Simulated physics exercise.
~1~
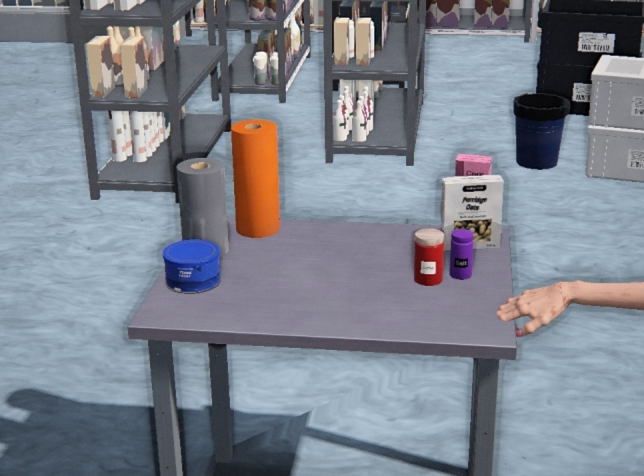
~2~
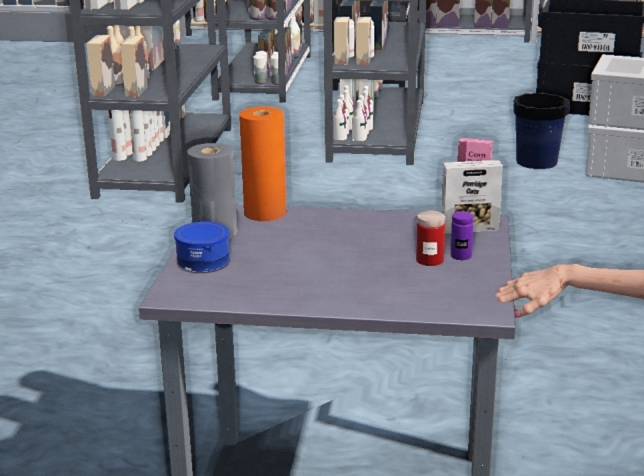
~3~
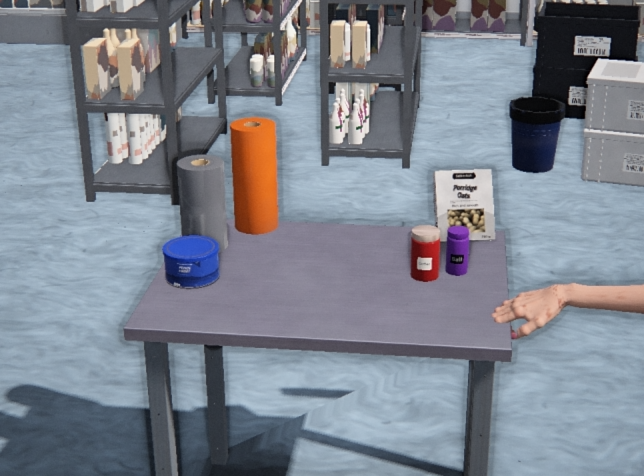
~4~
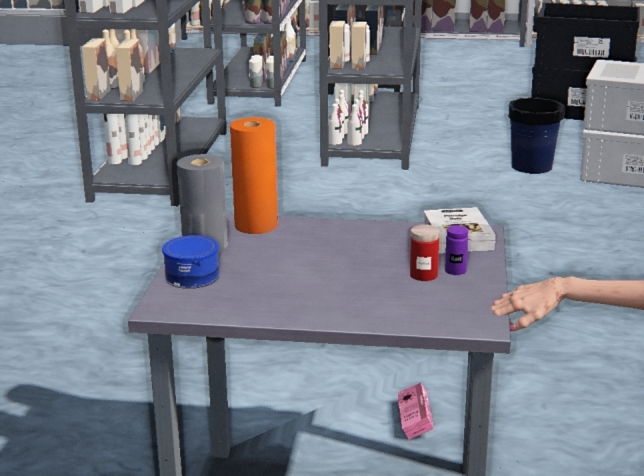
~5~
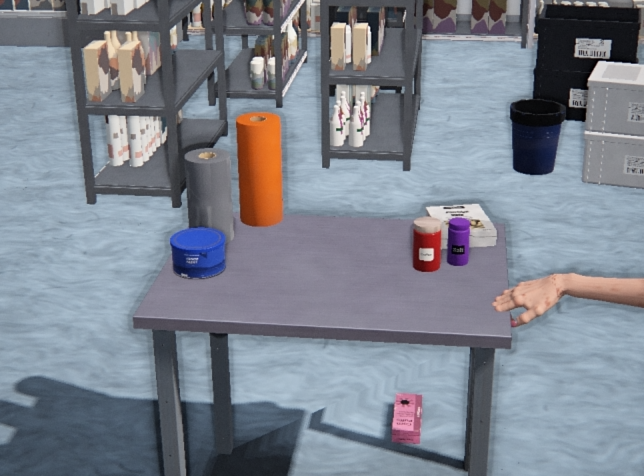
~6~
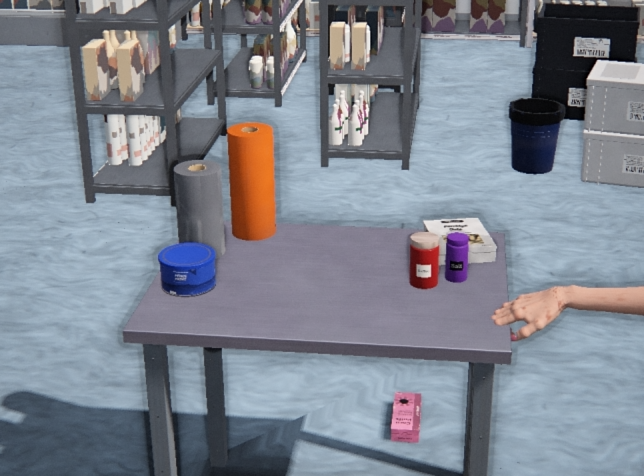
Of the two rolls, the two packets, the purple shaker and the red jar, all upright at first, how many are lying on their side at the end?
Two of them end on their side. The white packet lies on the table and the pink packet lies on the floor.
